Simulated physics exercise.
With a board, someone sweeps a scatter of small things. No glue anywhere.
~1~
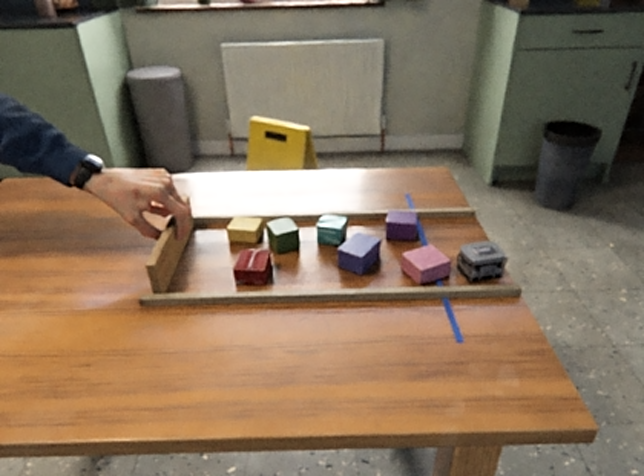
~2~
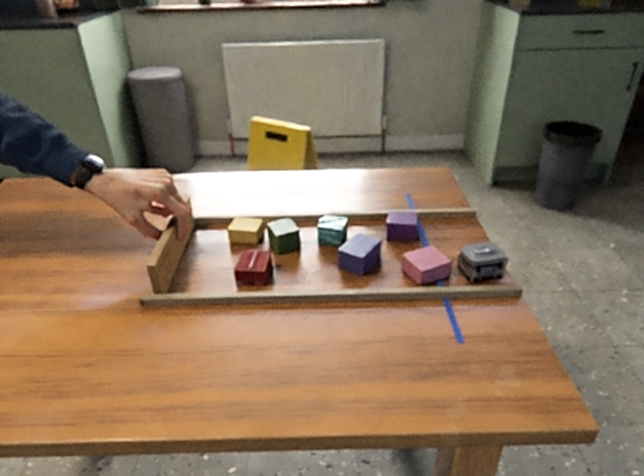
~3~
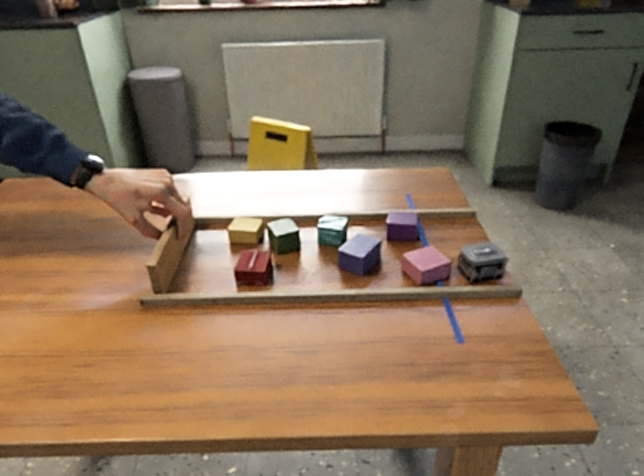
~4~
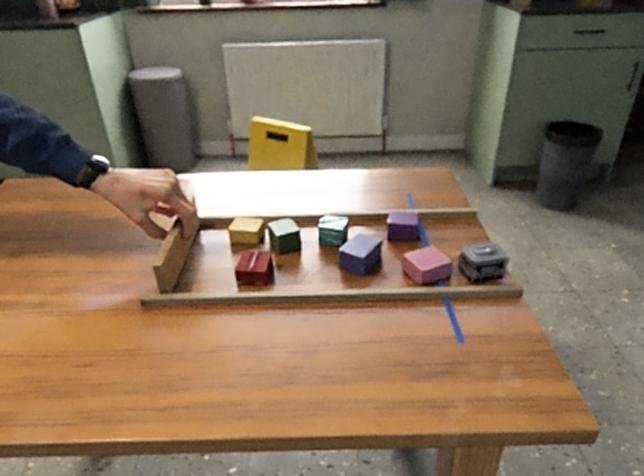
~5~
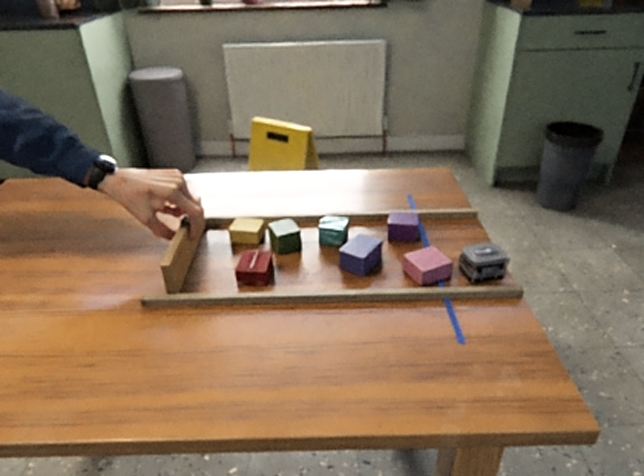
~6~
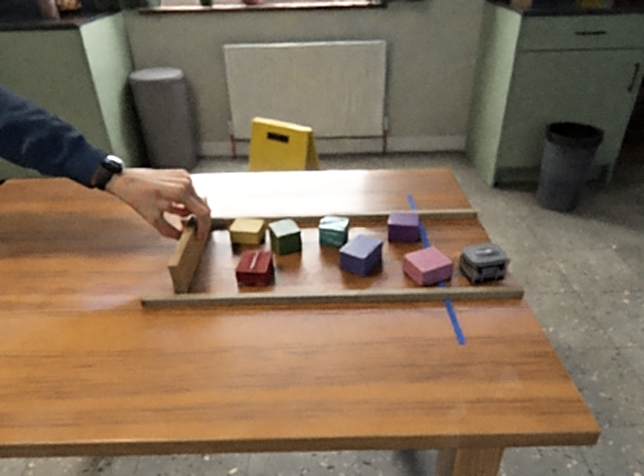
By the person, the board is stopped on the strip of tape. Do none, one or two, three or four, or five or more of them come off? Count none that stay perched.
Off the edge: Just one to two.
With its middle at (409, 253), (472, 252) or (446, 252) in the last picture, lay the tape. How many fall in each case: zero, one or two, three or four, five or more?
Taking the tapes one at a time, the count is either one or two, then five or over, then either one or two.
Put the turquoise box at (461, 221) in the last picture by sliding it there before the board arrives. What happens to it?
Result: Turquoise box not saved.
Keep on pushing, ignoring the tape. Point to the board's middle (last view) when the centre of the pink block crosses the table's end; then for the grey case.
(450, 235) and then (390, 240), give or take.
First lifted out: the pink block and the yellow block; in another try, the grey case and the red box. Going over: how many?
The number fallen is 0, and in the other try 0.
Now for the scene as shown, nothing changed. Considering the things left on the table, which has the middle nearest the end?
Answer: The pink block.
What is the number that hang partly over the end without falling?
The figure is 1.
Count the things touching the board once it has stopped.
It's 3.
A little later, none off yet; grey case at rest near (483, 263); pink block at rest near (428, 266); purple block at rest near (403, 227).
Next, none off yet; grey case at rest near (483, 263); pink block shifted a little near (444, 267); purple block shifted about its own width near (428, 226).
When it is over, the number that fall off is one or two; down, purple block and grey case.
